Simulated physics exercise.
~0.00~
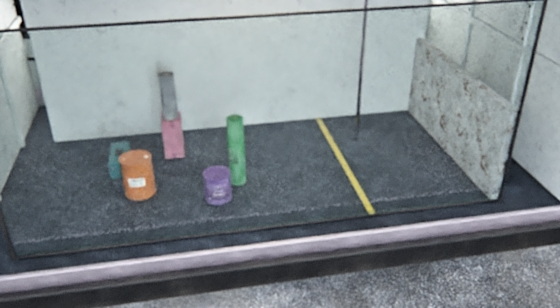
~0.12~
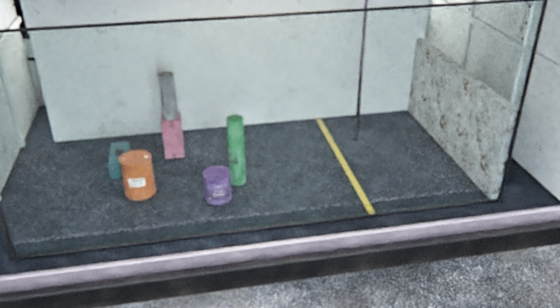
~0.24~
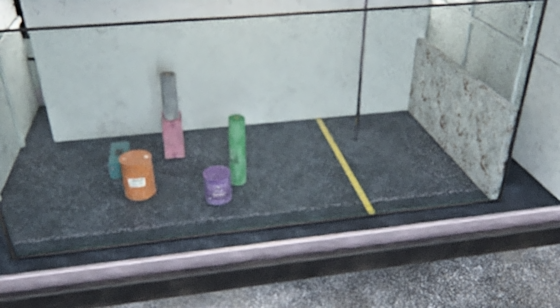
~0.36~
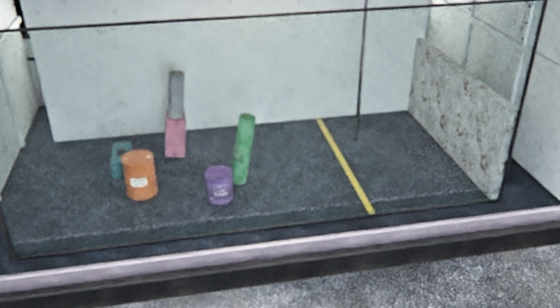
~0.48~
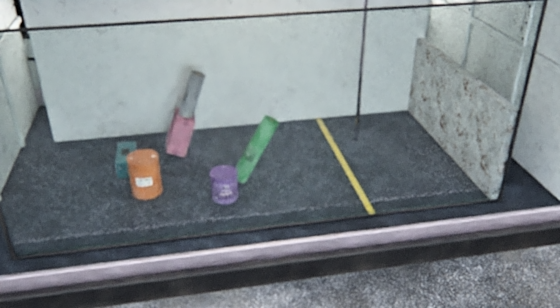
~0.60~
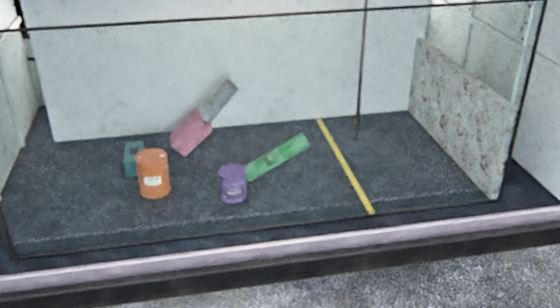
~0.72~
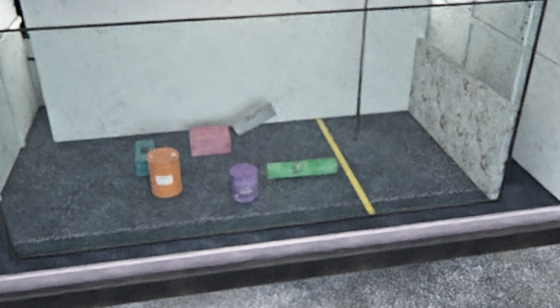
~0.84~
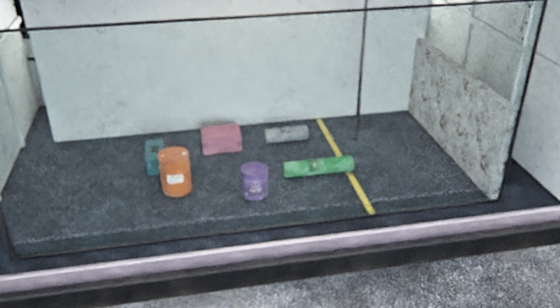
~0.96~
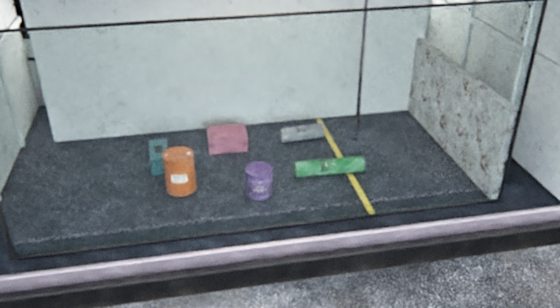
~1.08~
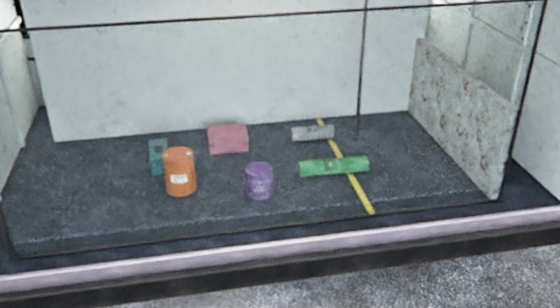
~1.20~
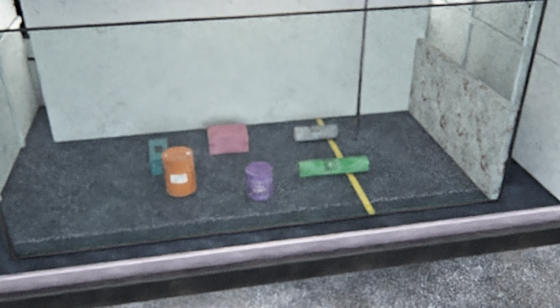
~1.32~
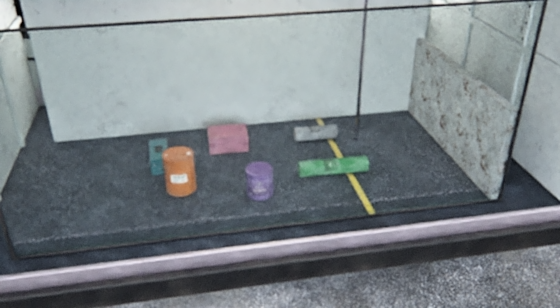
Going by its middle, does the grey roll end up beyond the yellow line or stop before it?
The grey roll stops before the yellow line, judged by its middle, though one end of it lies over the line.
